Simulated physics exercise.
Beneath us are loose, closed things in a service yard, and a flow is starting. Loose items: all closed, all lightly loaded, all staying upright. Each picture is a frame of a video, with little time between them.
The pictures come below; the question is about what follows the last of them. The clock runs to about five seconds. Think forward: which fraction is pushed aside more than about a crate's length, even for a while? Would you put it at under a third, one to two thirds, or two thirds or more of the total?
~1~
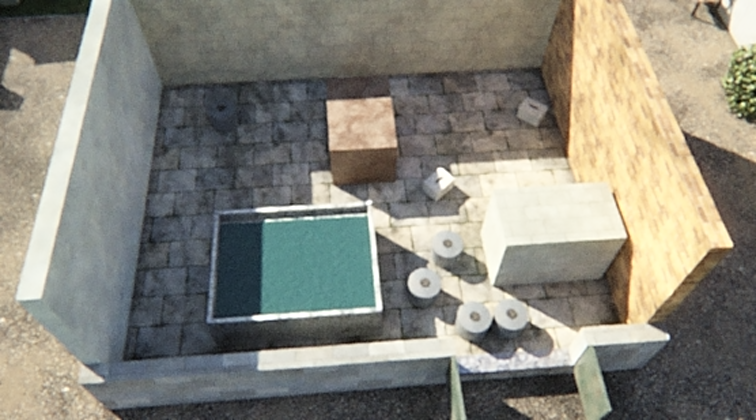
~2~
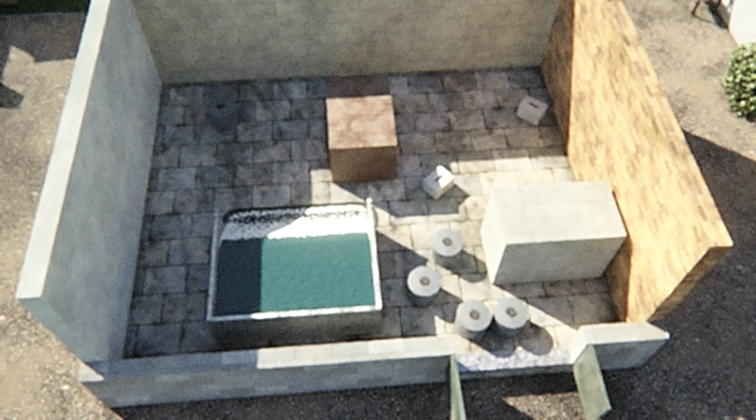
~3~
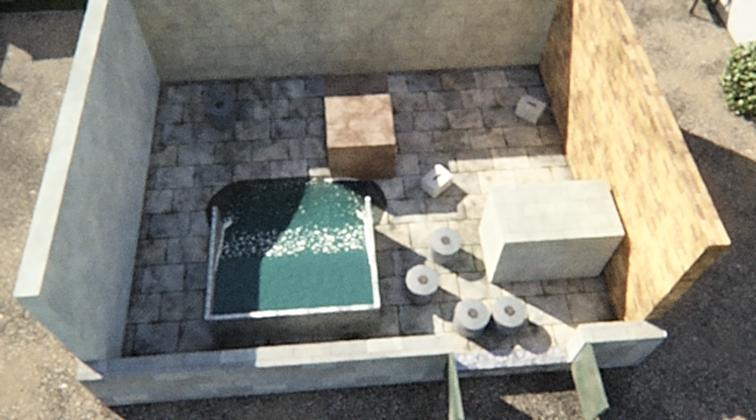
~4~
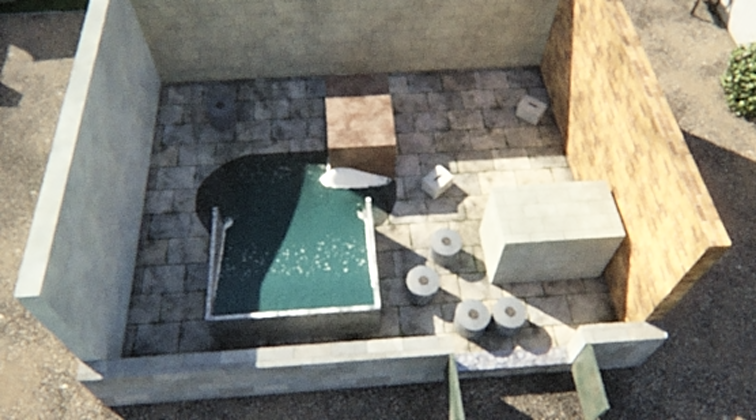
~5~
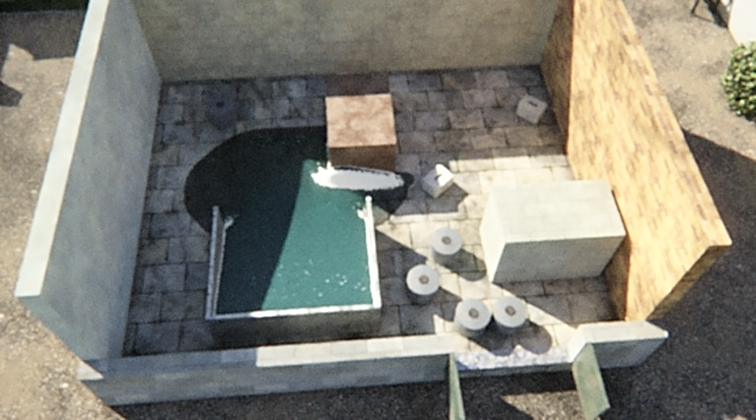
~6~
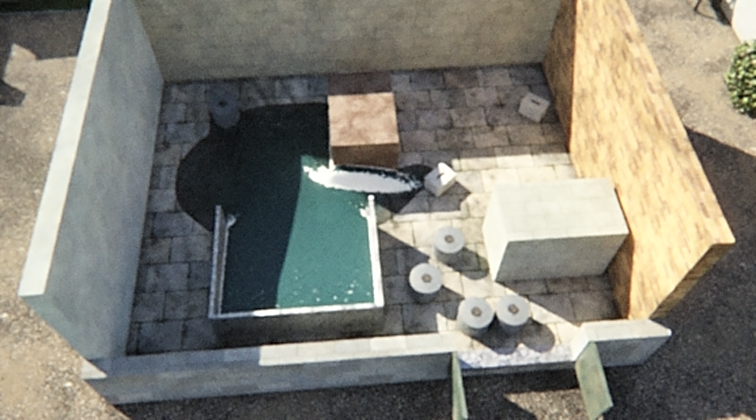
Middle band.
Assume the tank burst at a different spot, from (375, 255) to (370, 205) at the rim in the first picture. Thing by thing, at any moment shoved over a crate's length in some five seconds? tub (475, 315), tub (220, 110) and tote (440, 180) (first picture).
Taking them in order, displaced that much, less than that, displaced that much.
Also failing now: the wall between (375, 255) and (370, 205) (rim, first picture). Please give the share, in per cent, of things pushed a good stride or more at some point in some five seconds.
Near 80 in a hundred.
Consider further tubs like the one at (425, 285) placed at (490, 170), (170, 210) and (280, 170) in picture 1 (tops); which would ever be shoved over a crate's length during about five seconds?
So, in order, the copies go a long way, a long way, a long way.
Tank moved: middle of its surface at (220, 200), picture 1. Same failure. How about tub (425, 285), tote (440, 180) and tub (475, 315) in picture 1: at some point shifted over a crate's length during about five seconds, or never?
Not far, Not far, Not far.
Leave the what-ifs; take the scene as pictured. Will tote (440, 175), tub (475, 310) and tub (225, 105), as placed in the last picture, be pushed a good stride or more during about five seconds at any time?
Tally in given order: The full distance / less than that / the full distance.
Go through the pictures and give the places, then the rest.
A tote at (439, 180), on the bottom; a tub at (475, 316), on the bottom; 0 of 8 have shifted, in the first picture.
A tote at (439, 178) rests on the ground; a tub at (474, 315), on the bottom; 0 of 8 have shifted, in the second picture.
A tote at (437, 177) rests on the ground; a tub at (472, 313), on the bottom; 0 of 8 have shifted, in the third picture.
A tote at (438, 178) rests on the ground; a tub at (473, 314) rests on the ground; 0 of 8 have shifted, in the fourth picture.
A tote at (438, 177) rests on the ground; a tub at (473, 313), on the bottom; 0 of 8 have shifted, in the fifth picture.
A tote at (440, 176) rests on the ground; a tub at (476, 312) rests on the ground; 0 of 8 have shifted, in the sixth picture.
A moment on, 0 of 8 are well off their spots; 0 afloat.
Next, 2 of 8 are well off their spots; 2 afloat.
Later, 3 of 8 are well off their spots; 4 afloat.
In the end, 3 of 8 are well off their spots, and 3 have been at some point; 3 afloat.
